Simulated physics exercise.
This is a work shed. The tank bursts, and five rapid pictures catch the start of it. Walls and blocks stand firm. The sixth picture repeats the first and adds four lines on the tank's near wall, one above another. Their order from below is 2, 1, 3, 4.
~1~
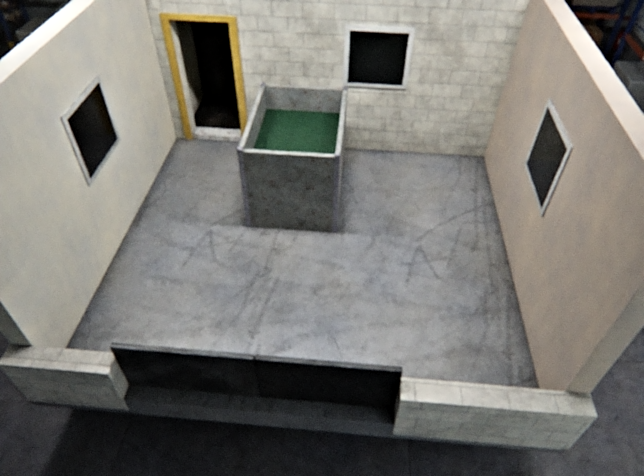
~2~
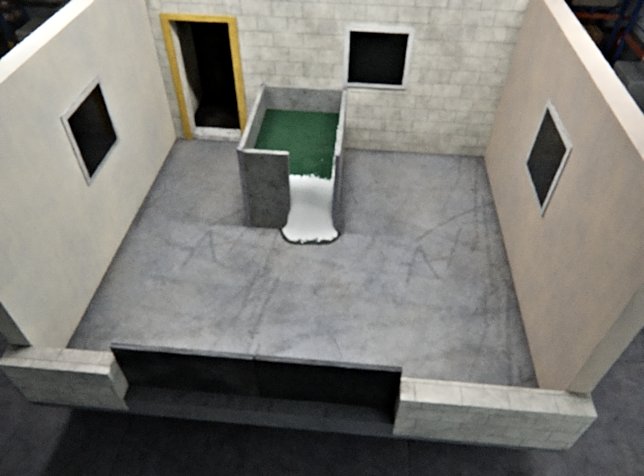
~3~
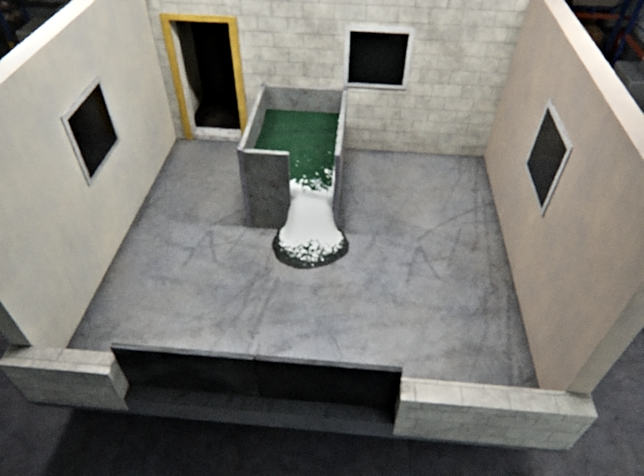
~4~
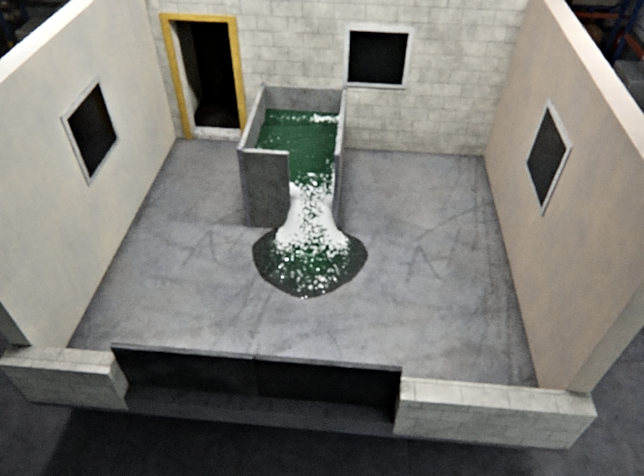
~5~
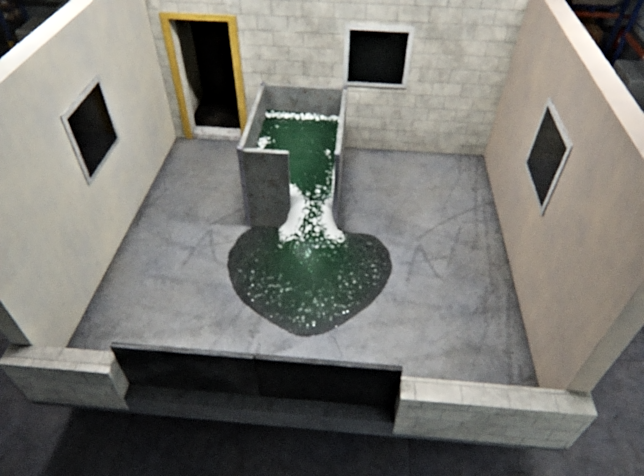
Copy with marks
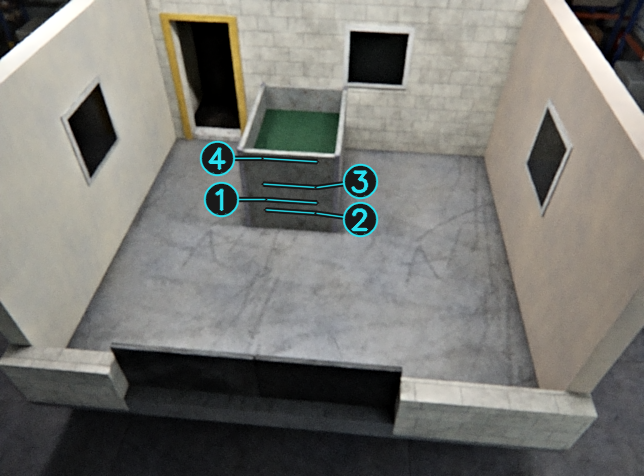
Green water pours through an opening in a gray tank and spreads across the floor.
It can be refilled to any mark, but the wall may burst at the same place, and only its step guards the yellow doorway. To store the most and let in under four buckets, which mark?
Mark 3.
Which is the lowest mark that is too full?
4.
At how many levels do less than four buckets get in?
Three.
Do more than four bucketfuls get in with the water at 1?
No, that is safe.
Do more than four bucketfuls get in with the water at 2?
No.
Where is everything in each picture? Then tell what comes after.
Water in the tank at rest, its middle at (298, 141); foot of the yellow doorway at (218, 140); shut gate at (256, 362), in the first picture.
In the second picture, 1 % of the ground under water, visible out to (286, 236).
In the third picture, 3 % of the ground under water, visible out to (295, 261).
In the fourth picture, 6 % of the ground under water, visible out to (303, 293).
In the fifth picture, 12 % of the ground under water, visible out to (313, 328).
In cyan, 1 at (290, 201); 2 at (291, 211); 3 at (290, 185); 4 at (288, 160); from the bottom up 2, 1, 3, 4.
For mark 1, nothing gets over.
For mark 2, nothing gets over.
For mark 3, a splash gets over, under a bucket.
For mark 4, about 9 bucketfuls get in.
